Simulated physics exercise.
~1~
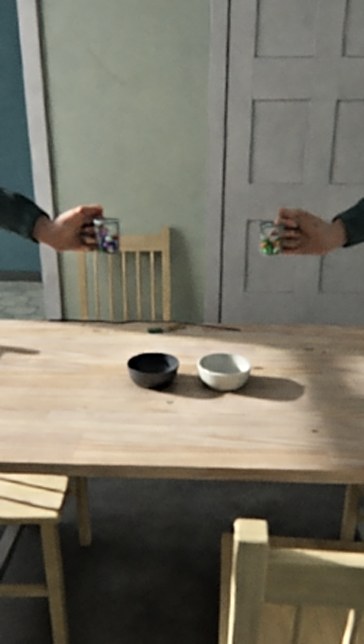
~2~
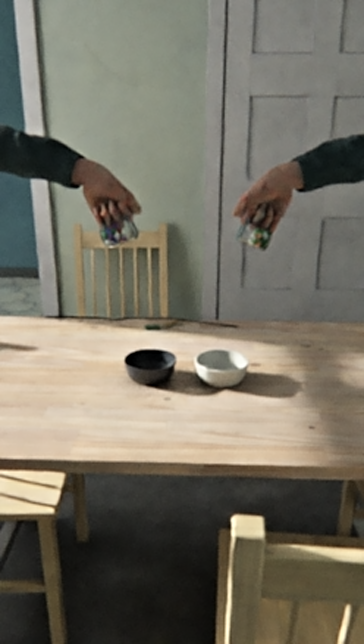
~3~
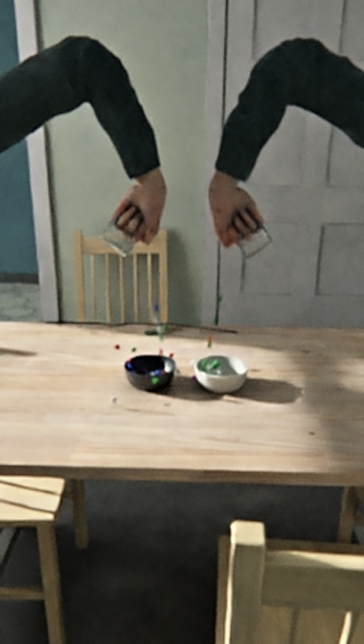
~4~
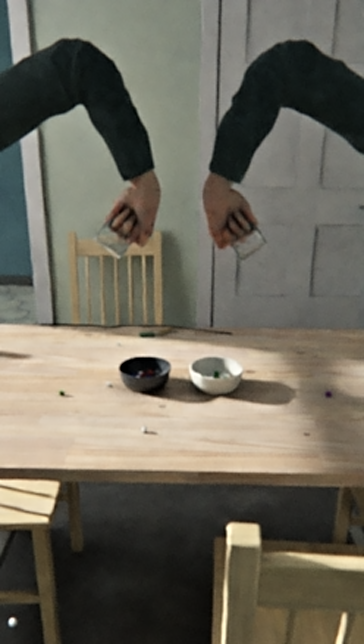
Two hands tip cups of small colourful pieces into two bowls, and some pieces scatter.
